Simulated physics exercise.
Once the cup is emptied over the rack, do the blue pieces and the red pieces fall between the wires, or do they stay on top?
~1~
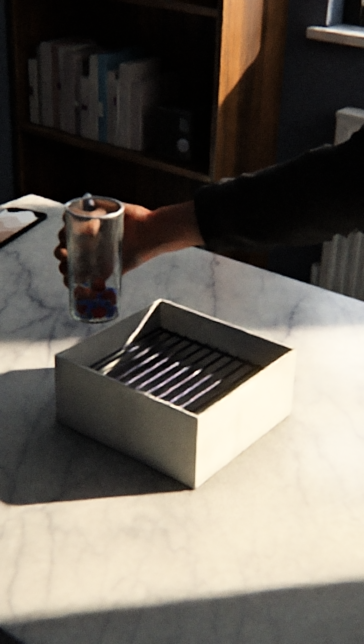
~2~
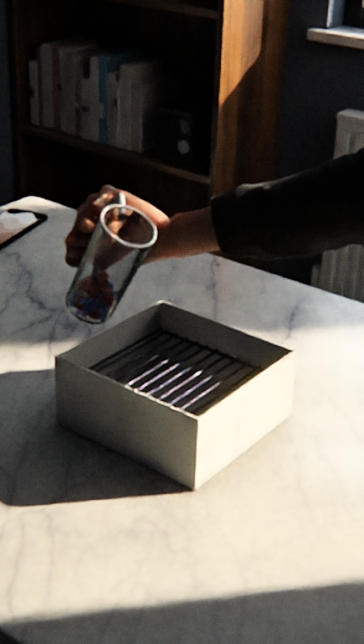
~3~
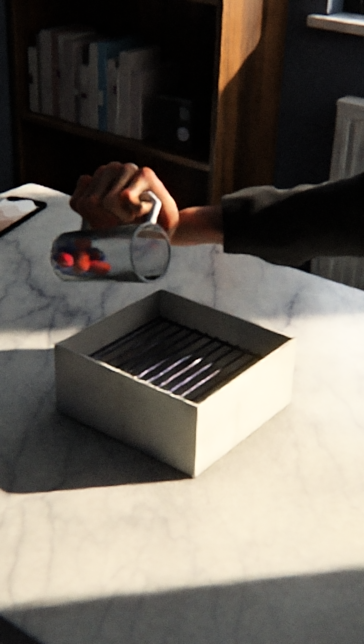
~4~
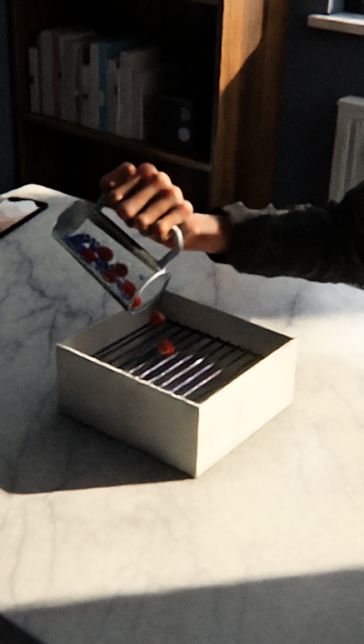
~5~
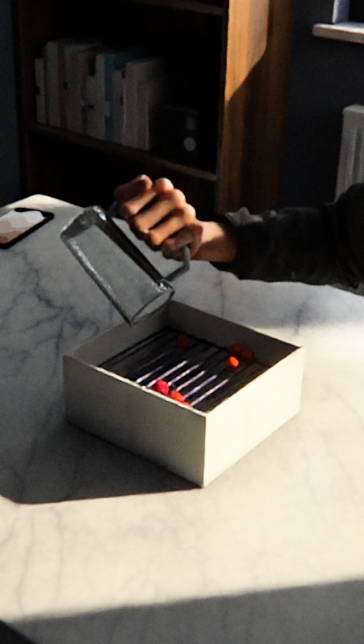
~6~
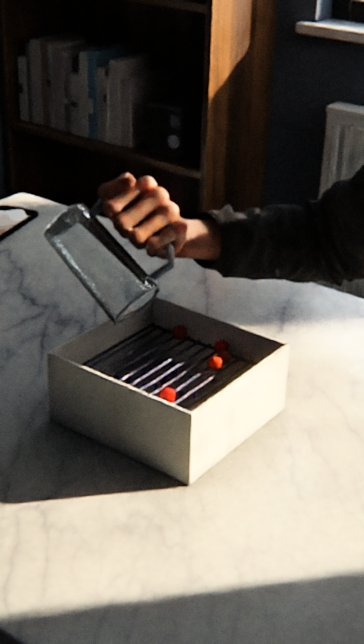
The blue pieces fall between the wires, while the red pieces stay resting on top of them.
In the video, a hand tilts a clear cup of blue and red pieces over a square, pale box with a wire rack, tipping them out until the cup is empty; the red pieces rest on the wires while the blue ones drop through out of sight.
